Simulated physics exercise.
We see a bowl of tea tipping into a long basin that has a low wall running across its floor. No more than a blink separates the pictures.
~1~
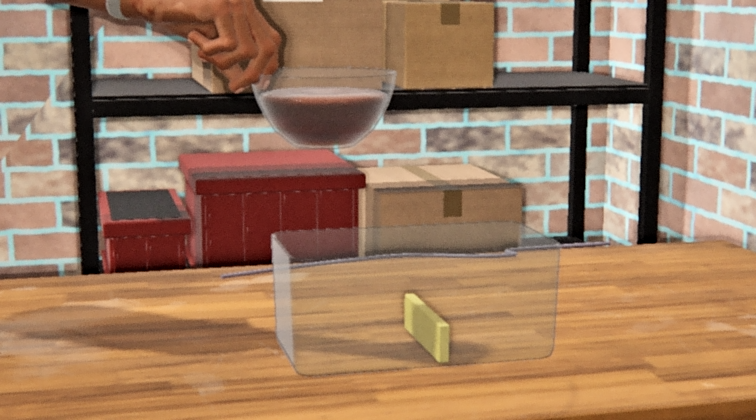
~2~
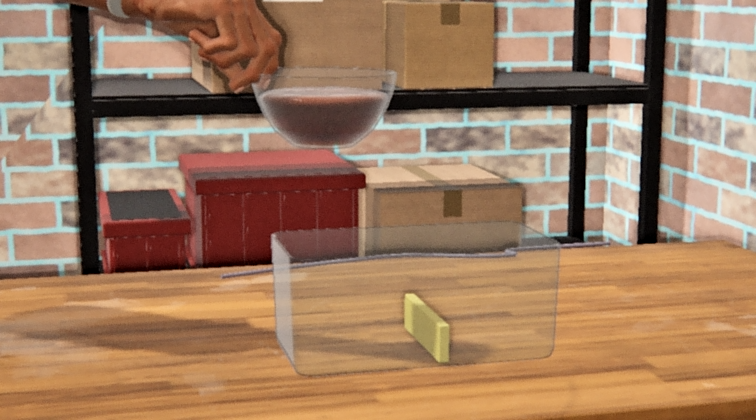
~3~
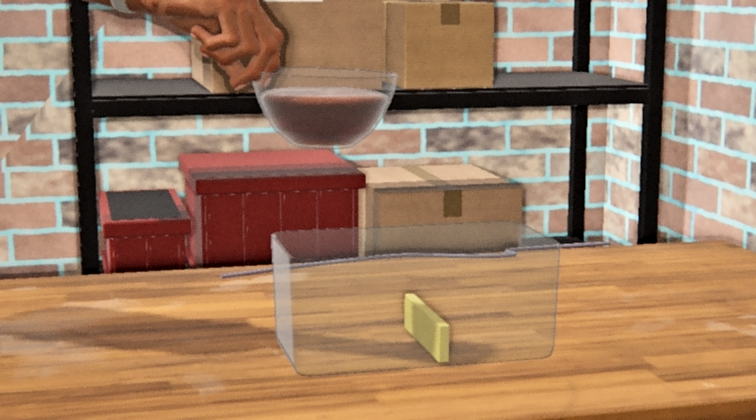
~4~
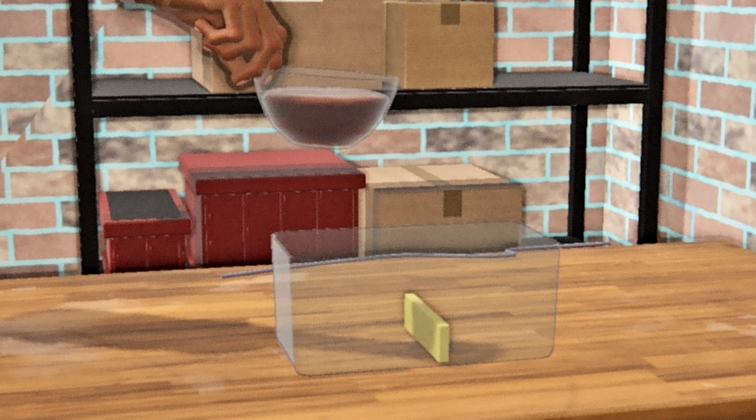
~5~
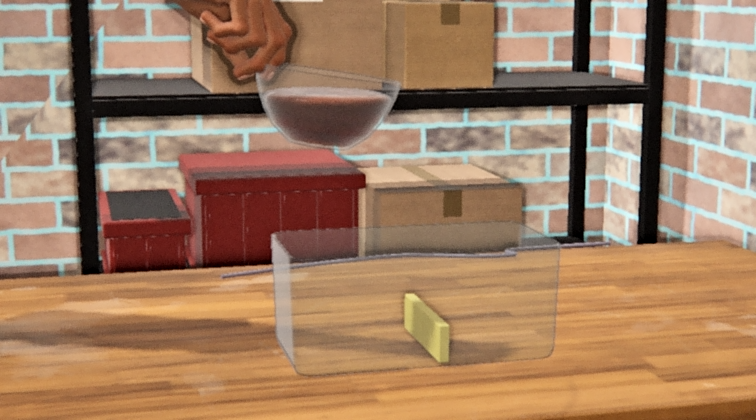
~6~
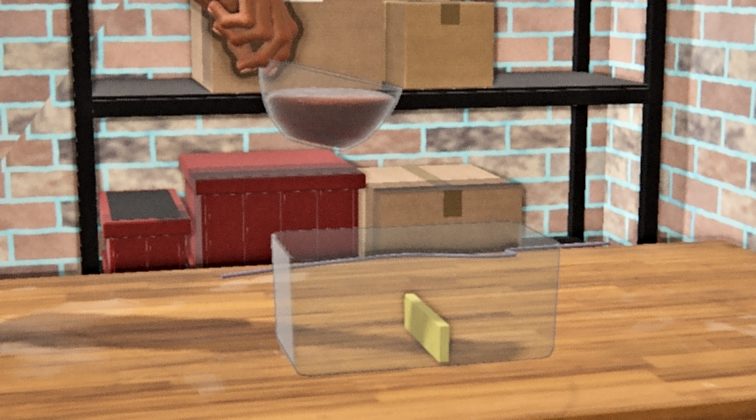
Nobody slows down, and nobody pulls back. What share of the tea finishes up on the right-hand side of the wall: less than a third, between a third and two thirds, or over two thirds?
I expect the share right of the wall to be beyond two thirds.
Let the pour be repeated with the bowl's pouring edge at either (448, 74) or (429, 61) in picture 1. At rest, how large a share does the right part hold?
Roughly 90 per cent, then roughly 90 per cent.
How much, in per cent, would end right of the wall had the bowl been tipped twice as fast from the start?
Roughly 55 percent.
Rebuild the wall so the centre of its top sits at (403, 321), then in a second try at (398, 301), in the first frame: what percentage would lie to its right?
In order, near 85 and 95 in a hundred.
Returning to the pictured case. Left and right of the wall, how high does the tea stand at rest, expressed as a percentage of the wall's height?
Roughly 10 left of the wall, roughly 60 right of it.
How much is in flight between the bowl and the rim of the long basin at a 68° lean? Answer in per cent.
Roughly 35 per cent.
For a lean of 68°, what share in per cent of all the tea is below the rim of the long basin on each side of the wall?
I'd put the left part near 0 per cent and the right part near 15.
A moment on, the tilt is 68° and 47 per cent is still to pour, 2 is left of the wall and 17 right of it.
Next, the tilt is 104° and 0 per cent is still to pour, 18 is left of the wall and 77 right of it.
Then the tilt is 113° and 0 per cent is still to pour, 22 is left of the wall and 78 right of it.
Later the tilt is 113° and 0 per cent is still to pour, 22 is left of the wall and 78 right of it.
Finally, 22 per cent lies left of the wall, 78 right of it and 0 outside.
